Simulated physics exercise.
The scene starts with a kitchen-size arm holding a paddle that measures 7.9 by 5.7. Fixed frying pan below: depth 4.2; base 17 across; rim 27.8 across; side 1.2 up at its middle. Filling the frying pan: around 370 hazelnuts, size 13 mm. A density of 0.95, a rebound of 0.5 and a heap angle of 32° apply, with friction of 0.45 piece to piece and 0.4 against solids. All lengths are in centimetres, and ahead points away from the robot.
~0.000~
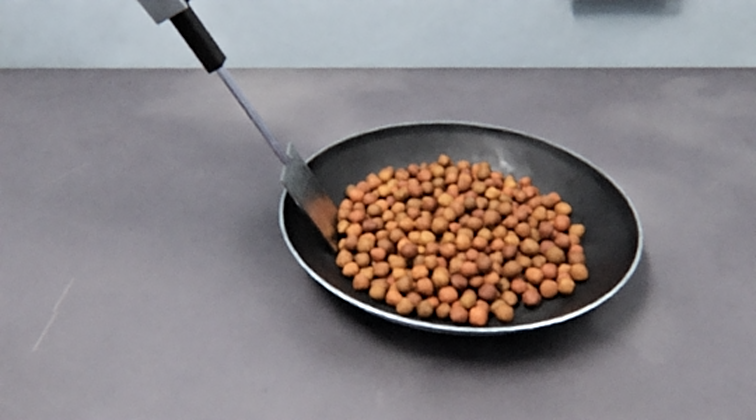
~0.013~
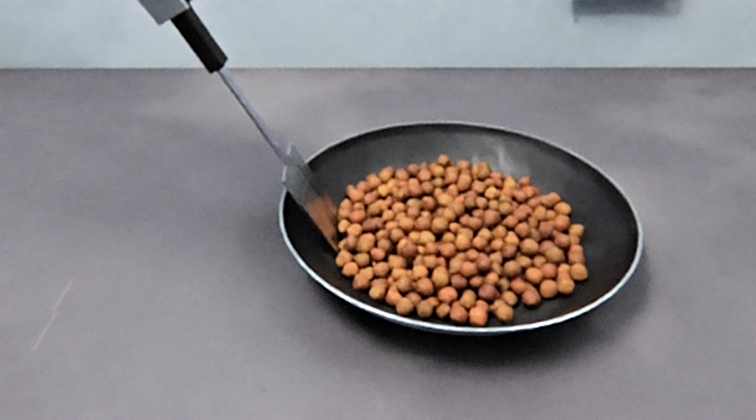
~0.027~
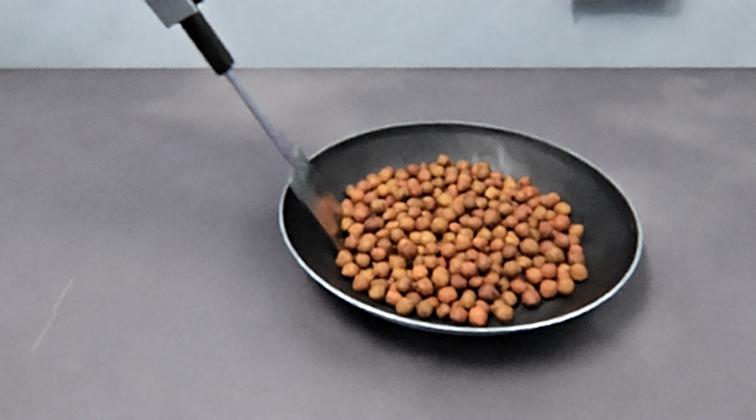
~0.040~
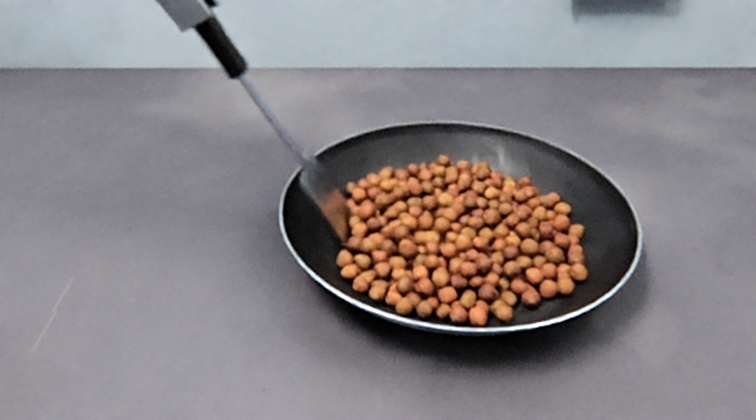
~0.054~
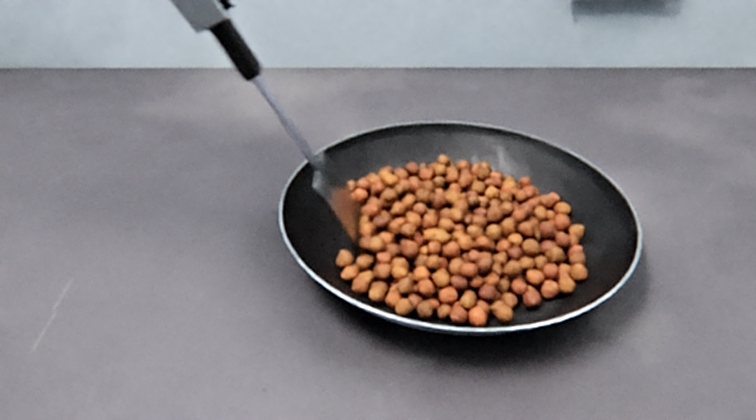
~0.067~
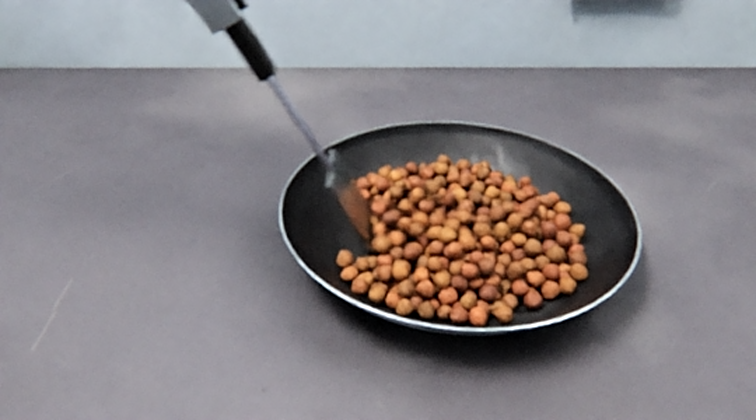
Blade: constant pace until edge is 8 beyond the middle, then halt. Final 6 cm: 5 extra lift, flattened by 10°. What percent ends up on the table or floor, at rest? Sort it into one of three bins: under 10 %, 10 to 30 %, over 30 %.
Bin: Under 10 %.
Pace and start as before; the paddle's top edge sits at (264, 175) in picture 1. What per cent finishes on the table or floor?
I'd estimate close to 10 per cent.
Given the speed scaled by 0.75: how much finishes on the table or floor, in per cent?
The share would be near 5 in a hundred.
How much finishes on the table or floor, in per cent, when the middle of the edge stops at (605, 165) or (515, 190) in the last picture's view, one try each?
Some 15 and 0 per cent.
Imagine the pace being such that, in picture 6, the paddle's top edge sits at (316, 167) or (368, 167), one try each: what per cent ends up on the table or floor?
Respectively, some 0 and 20 per cent.
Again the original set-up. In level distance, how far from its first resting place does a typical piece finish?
About 2 centimetres.
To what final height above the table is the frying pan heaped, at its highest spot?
Close to 5.0 centimetres high.
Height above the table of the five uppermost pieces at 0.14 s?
Roughly 5 centimetres.
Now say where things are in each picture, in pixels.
The first frame shows paddle top edge at (286, 160), sloping 62°; upper third of the load around (455, 215), from x 345 to 580, top at y 160; 371 in the frying pan.
The second frame shows paddle top edge at (287, 161), sloping 62°; upper third of the load around (454, 215), from x 345 to 580, top at y 160.
The third frame shows paddle top edge at (293, 163), sloping 62°; upper third of the load around (451, 215), from x 345 to 580, top at y 160.
The fourth frame shows paddle top edge at (305, 166), sloping 62°; upper third of the load around (450, 213), from x 345 to 580, top at y 160.
The fifth frame shows paddle top edge at (318, 167), sloping 62°; upper third of the load around (447, 216), from x 345 to 580, top at y 160.
The sixth frame shows paddle top edge at (330, 167), sloping 62°; upper third of the load around (452, 217), from x 345 to 580, top at y 160; 371 in the frying pan.
After 0.14 s, sloping 62°, highest piece 6 above the table; 371 in the frying pan.
After 0.21 s, sloping 59°, highest piece 6 above the table; 371 in the frying pan.
After 0.44 s, sloping 52°, highest piece 5 above the table; 349 in the frying pan, 22 on the table or floor.
After 1.49 s, sloping 52°, highest piece 4 above the table; 349 in the frying pan, 22 on the table or floor.
At rest, 349 in the frying pan, 22 on the table or floor. That is 6 % on the table or floor.
